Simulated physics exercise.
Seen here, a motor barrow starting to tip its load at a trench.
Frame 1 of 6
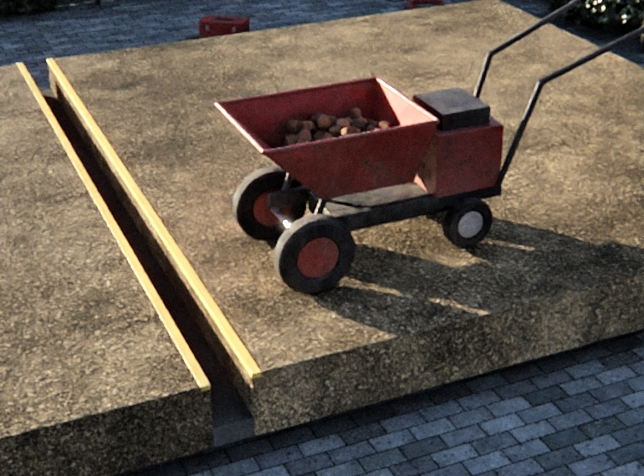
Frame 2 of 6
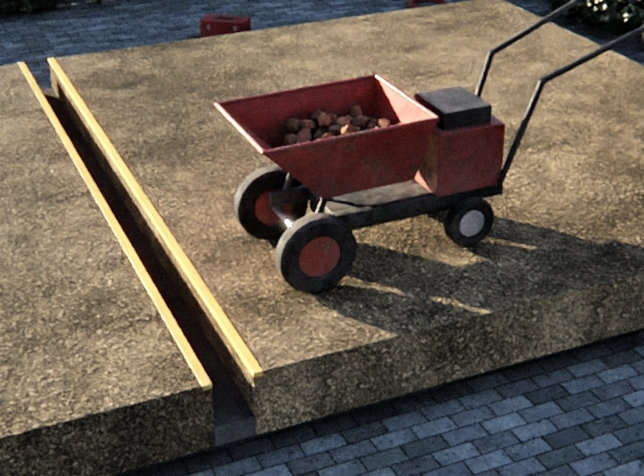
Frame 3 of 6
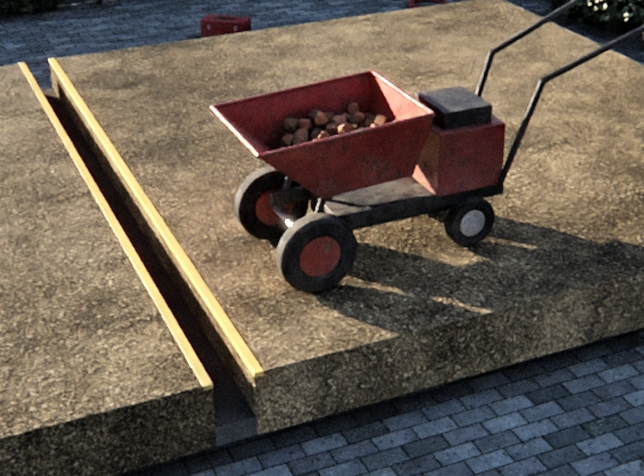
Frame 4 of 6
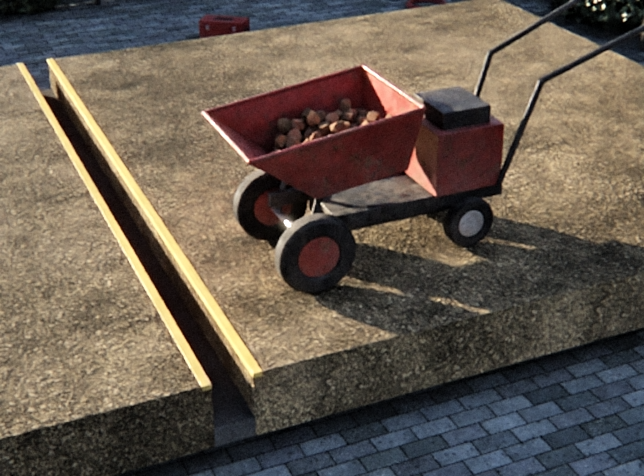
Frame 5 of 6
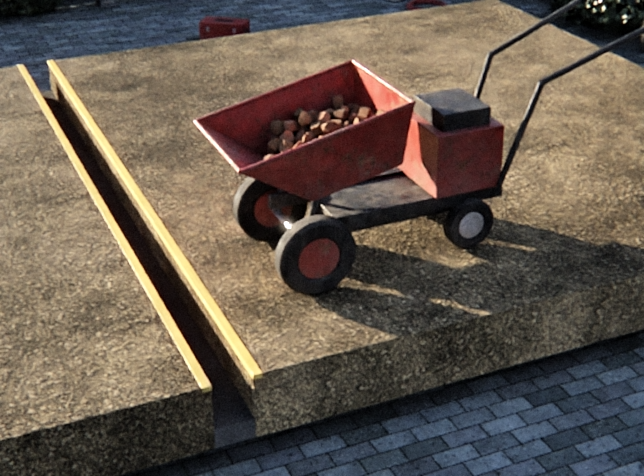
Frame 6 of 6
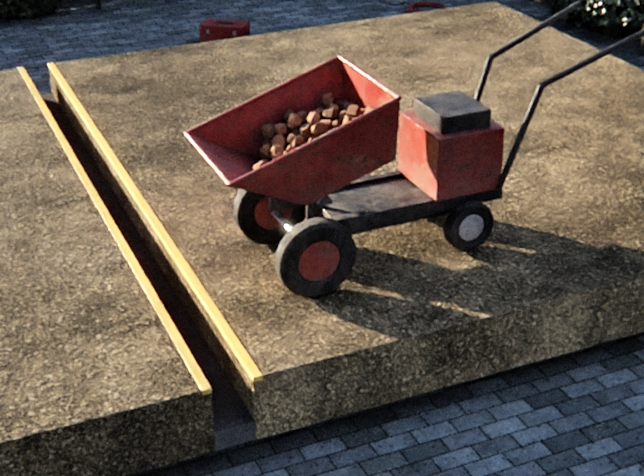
A red motor barrow loaded with brown clods stood still beside a narrow trench edged with yellow strips, then its skip gradually tilted forward to the left, its back end rising as the wheels stayed put.
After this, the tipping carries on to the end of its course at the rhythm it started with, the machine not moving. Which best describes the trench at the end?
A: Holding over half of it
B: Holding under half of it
Answer: B.
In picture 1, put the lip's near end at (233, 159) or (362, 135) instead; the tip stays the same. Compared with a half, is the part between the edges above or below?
Okay, first it's a smaller portion, and then it's a smaller portion.
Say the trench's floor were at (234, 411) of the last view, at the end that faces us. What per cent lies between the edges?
20 %.
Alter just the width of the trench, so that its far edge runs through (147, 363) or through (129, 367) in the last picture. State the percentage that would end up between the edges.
Roughly 100 percent first and 100 percent second.
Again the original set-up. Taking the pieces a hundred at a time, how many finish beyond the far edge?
Roughly 50 in a hundred.
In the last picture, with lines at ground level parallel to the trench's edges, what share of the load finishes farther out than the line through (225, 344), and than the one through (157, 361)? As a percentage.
In order: 80 per cent, then 30 per cent.
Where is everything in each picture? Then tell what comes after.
The first picture shows lip of the skip at (264, 153), level; top of the load at (354, 133), clay clods; first edge of the trench at (233, 338); far edge at (185, 349), the trench under half as wide as the skip, and about as deep as wide.
The second picture shows lip of the skip at (264, 153), level; top of the load at (354, 131).
The third picture shows lip of the skip at (259, 157), tipped barely; top of the load at (351, 129).
The fourth picture shows lip of the skip at (250, 163), tipped a little; top of the load at (354, 130).
The fifth picture shows lip of the skip at (241, 172), tipped a little; top of the load at (347, 128).
The sixth picture shows lip of the skip at (230, 185), tipped clearly; top of the load at (337, 127); first edge of the trench at (235, 341); far edge at (186, 353).
Soon, skip tipped steeply; all in the skip.
A while on, skip tipped right over; about two thirds in the skip; a small part in or heaped over the trench; about a quarter beyond it.
Towards the end, skip tipped right over; about a quarter in the skip; about a quarter in or heaped over the trench; about half beyond it.
Finally, skip tipped right over; about a quarter in the skip; about a quarter in or heaped over the trench; about half beyond it.
